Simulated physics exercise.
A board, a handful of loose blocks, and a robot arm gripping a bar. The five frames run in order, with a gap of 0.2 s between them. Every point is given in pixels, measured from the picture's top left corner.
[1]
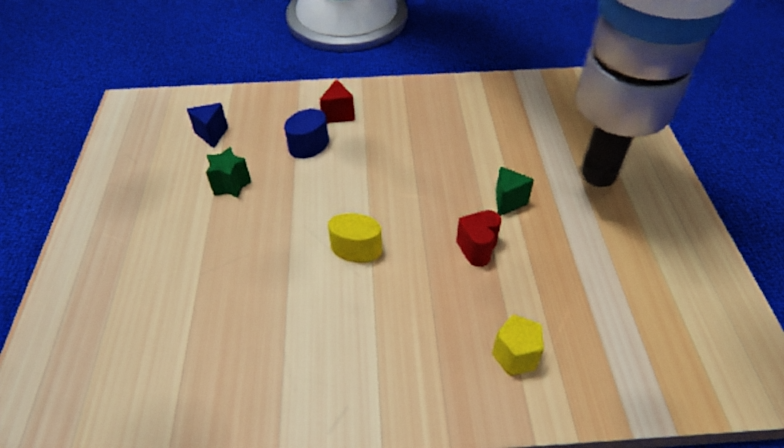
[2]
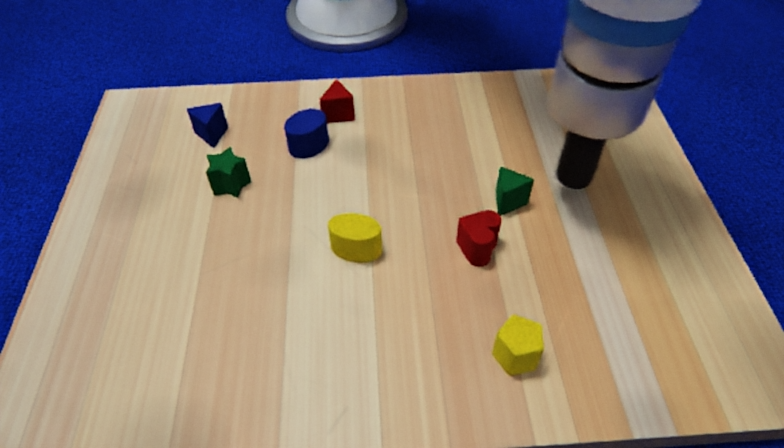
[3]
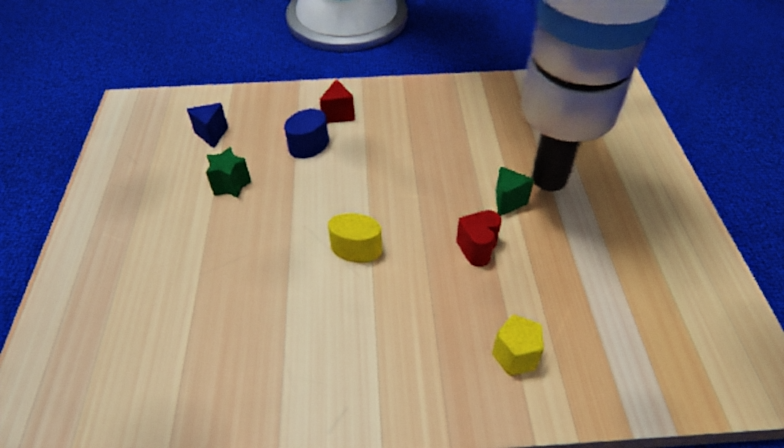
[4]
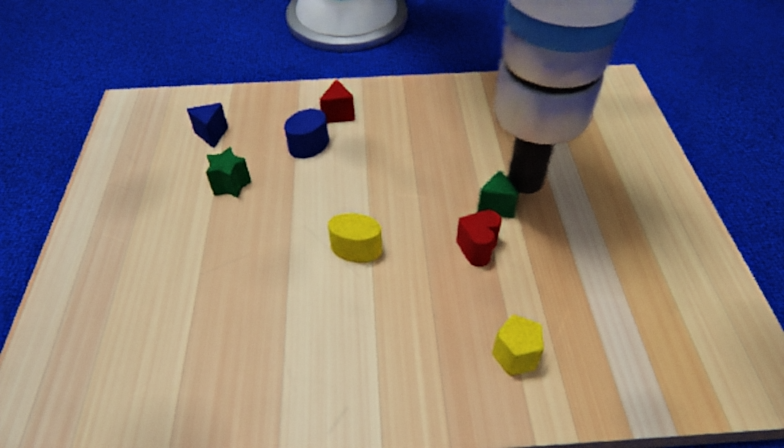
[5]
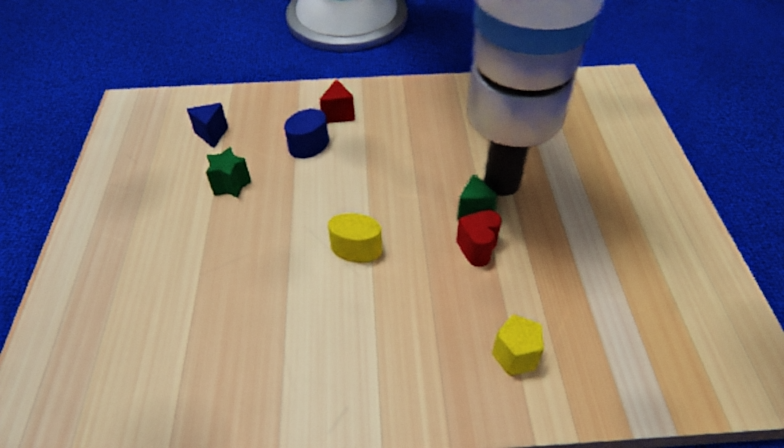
On a wooden board scattered with small colored blocks, a robot arm moved its dark bar leftward to the green triangular block and pushed it a short way left, just behind the red heart.
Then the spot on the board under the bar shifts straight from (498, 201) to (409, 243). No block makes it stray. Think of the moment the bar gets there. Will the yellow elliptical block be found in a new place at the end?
Yes, it checks out.
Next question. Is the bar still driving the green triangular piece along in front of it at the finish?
Yes.
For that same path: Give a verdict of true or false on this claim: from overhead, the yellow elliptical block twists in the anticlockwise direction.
Verdict: False.
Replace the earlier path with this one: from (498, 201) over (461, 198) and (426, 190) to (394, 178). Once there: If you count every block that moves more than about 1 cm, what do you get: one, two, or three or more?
Only one of them.
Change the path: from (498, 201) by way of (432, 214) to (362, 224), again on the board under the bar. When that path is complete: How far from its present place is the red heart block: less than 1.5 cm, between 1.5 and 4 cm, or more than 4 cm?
It gets moved under 1.5 cm.
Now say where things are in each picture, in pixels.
Bar's lower end at (598, 175); yellow elliptical block at (354, 225); green triangular piece at (513, 178); red heart block at (482, 224), in the first frame.
Bar at (573, 177); blocks still, in the second frame.
Bar at (549, 180); blocks still, in the third frame.
Bar at (525, 182); green triangular piece at (500, 184), in the fourth frame.
Bar at (502, 184); yellow elliptical block at (354, 225); green triangular piece at (477, 188); red heart block at (482, 224), in the fifth frame.
On the path given first. One third of the way, bar at (471, 198); green triangular piece at (444, 201).
Two thirds of the way, bar at (439, 212); green triangular piece at (411, 214), turned 15° clockwise.
At the end, bar at (409, 227); yellow elliptical block at (337, 232), turned 35° clockwise; green triangular piece at (380, 232); red heart block still.
